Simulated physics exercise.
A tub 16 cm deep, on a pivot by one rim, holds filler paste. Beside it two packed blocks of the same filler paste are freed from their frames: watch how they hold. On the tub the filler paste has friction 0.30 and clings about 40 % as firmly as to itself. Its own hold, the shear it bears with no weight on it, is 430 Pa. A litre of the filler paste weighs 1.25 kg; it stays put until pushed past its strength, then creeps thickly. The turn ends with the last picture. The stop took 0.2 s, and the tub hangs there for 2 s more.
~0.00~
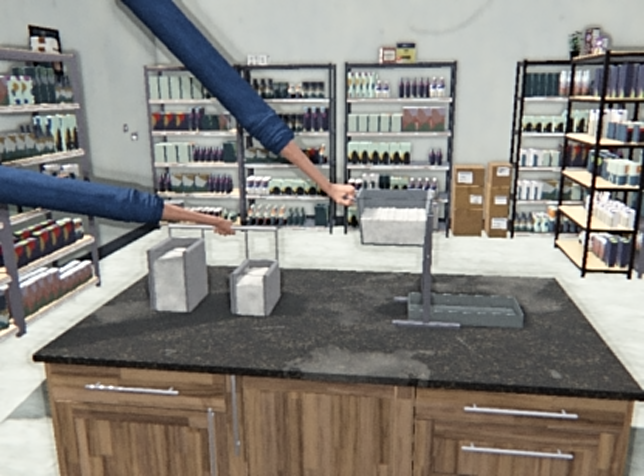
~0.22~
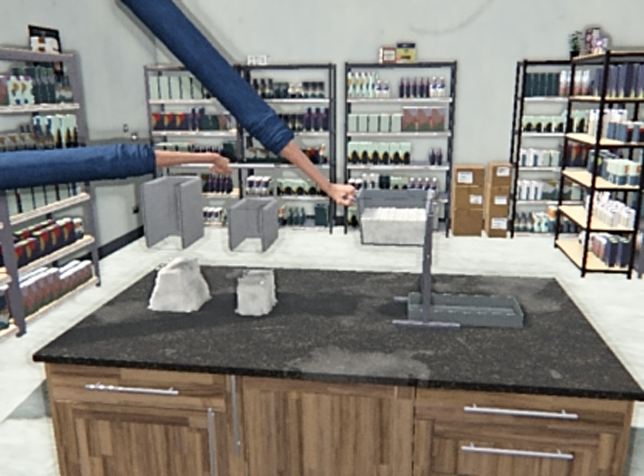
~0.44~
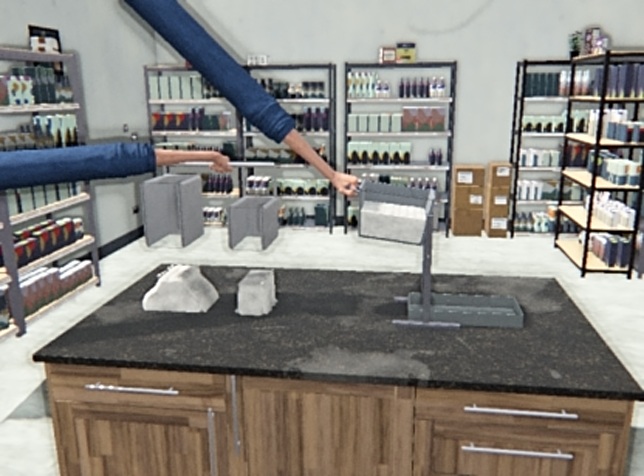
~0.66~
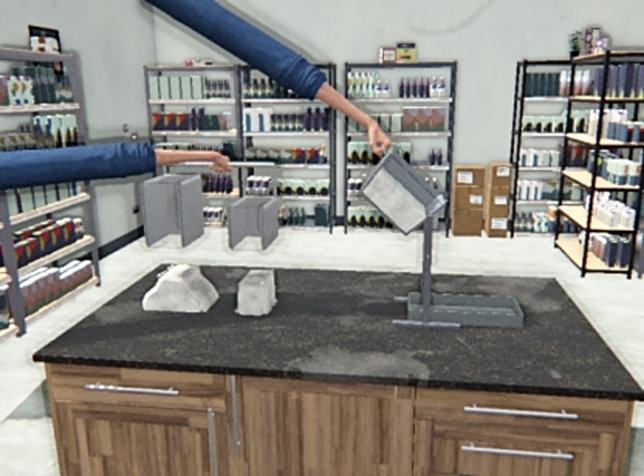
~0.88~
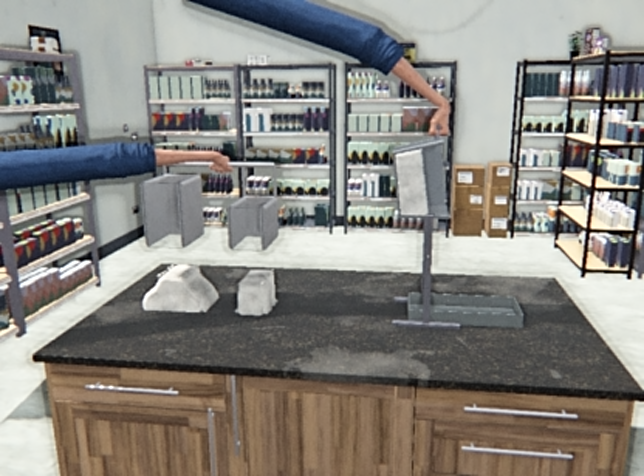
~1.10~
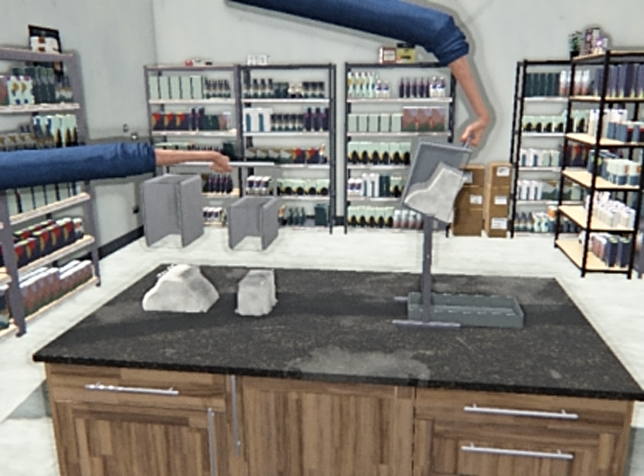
An arm lifts two molds off blocks, the left one slumps, then another arm upends a tub.
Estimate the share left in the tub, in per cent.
Expect roughly 0 %.
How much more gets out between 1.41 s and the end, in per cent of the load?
About 0 %.
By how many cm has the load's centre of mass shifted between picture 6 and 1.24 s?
Some 12 cm.
After 1.24 s, the tub is at 105 degrees and holds 32 %.
After 1.41 s, the tub is at 105 degrees and holds 0 %.
After 1.58 s, the tub is at 105 degrees and holds 0 %.
After 1.75 s, the tub is at 105 degrees and holds 0 %.
After 3.10 s, at the end, the tub is at 105 degrees and holds 0 %.
